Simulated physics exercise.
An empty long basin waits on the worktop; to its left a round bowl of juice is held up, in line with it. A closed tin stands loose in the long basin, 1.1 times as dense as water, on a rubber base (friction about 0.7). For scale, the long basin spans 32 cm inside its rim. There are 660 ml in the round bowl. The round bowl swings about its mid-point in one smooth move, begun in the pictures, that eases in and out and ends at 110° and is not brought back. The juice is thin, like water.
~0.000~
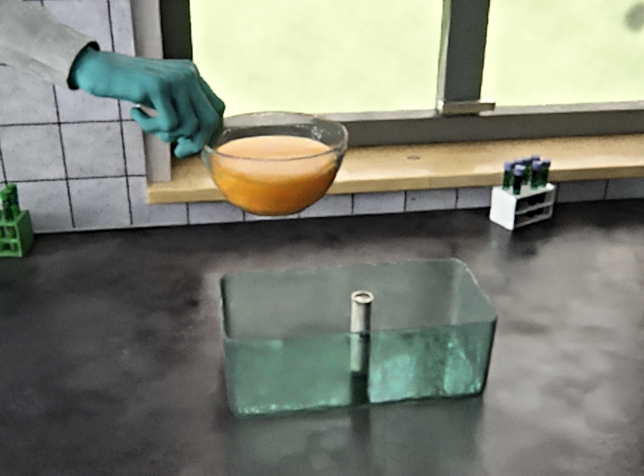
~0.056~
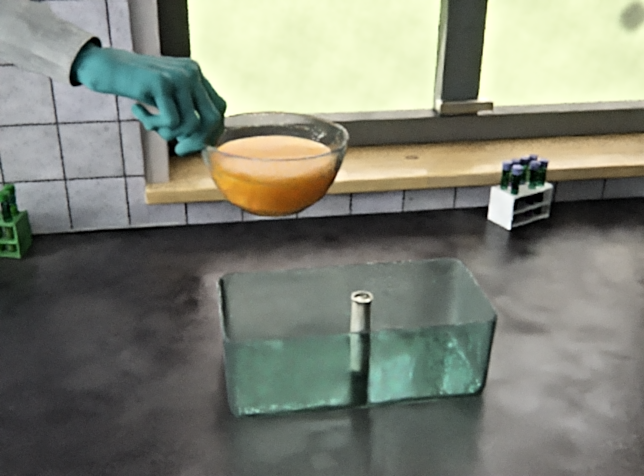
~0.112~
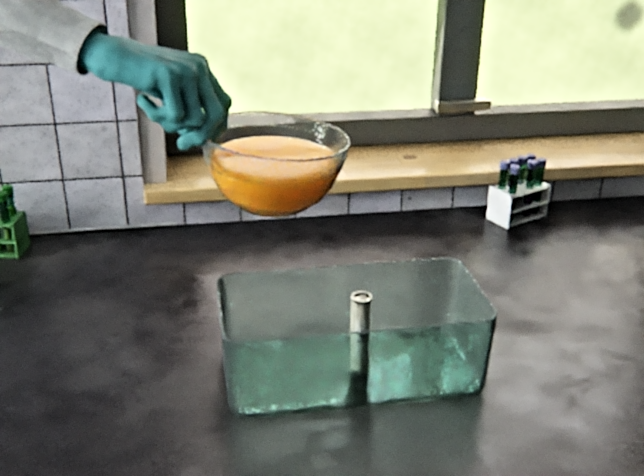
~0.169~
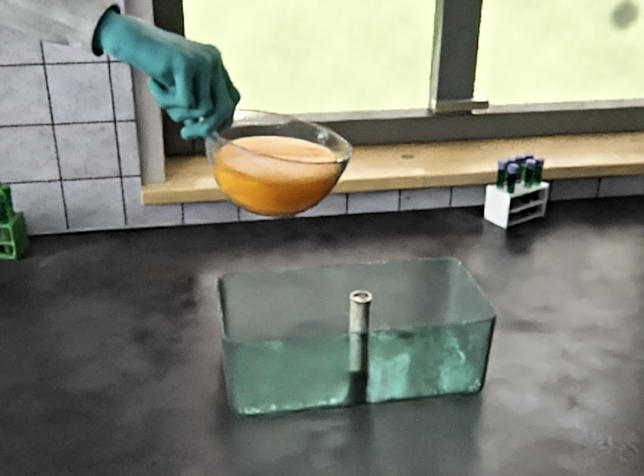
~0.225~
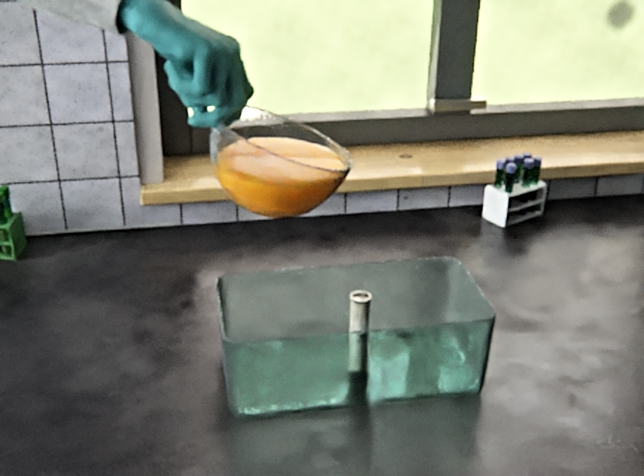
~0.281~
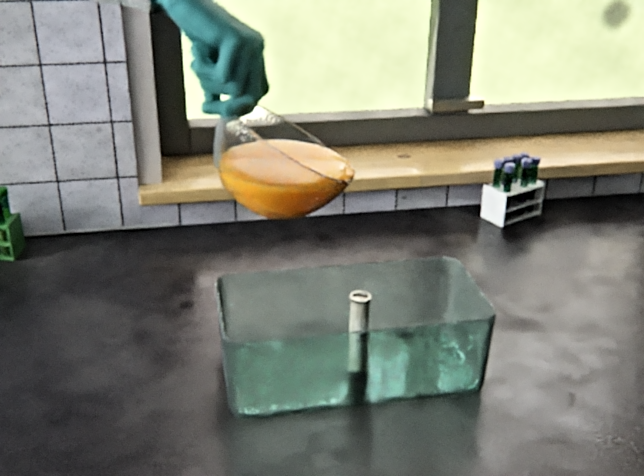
On a dark worktop in a tiled laboratory, seen from slightly above and in front, a wooden sill runs beneath a window with pale green light. A teal-gloved hand at upper left holds a clear round bowl of orange juice above and left of a greenish long basin with a pale upright tin, between green and white tube racks. The hand rises and turns, smoothly tilting the bowl rightward until juice reaches its lowered rim, while the view shifts barely.
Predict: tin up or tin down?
It stays up.
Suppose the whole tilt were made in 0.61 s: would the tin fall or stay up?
The tin stays up.
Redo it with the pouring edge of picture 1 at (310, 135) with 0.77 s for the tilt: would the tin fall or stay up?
Then it goes over.
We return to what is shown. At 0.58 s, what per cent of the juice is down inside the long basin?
About 34 per cent.
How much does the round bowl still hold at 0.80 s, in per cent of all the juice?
About 0 per cent.
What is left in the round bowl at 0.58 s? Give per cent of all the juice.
Some 18 per cent.
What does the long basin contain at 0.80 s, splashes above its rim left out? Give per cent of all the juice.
Near 94 in a hundred.
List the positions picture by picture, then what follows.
In the first picture, it leans 0°; its right rim is at (346, 133); the juice meets the walls at (207, 159) and (337, 153); the long basin's rim runs from (221, 308) to (479, 289); the tin's top is at (362, 301).
In the second picture, it leans 1°; its right rim is at (346, 134); the juice meets the walls at (207, 158) and (337, 154).
In the third picture, it leans 6°; its right rim is at (347, 139); the juice meets the walls at (208, 157) and (337, 155).
In the fourth picture, it leans 13°; its right rim is at (349, 148); the juice meets the walls at (211, 156) and (340, 157).
In the fifth picture, it leans 22°; its right rim is at (350, 159); the juice meets the walls at (214, 157) and (345, 159).
In the sixth picture, it leans 32°; its right rim is at (349, 173); the juice meets the walls at (218, 161) and (344, 161); 1 per cent is over the edge.
After 0.58 s the tilt is 94° and 18 per cent is still to pour; the tin stands where it began.
After 0.80 s the tilt is 110° and 0 per cent is still to pour; the tin stands where it began.
After 1.02 s the tilt is 110° and 0 per cent is still to pour; the tin stands 1 cm from where it began.
After 1.27 s the tilt is 110° and 0 per cent is still to pour; the tin stands 1 cm from where it began.
In the end the tin stands 1 cm from where it began.
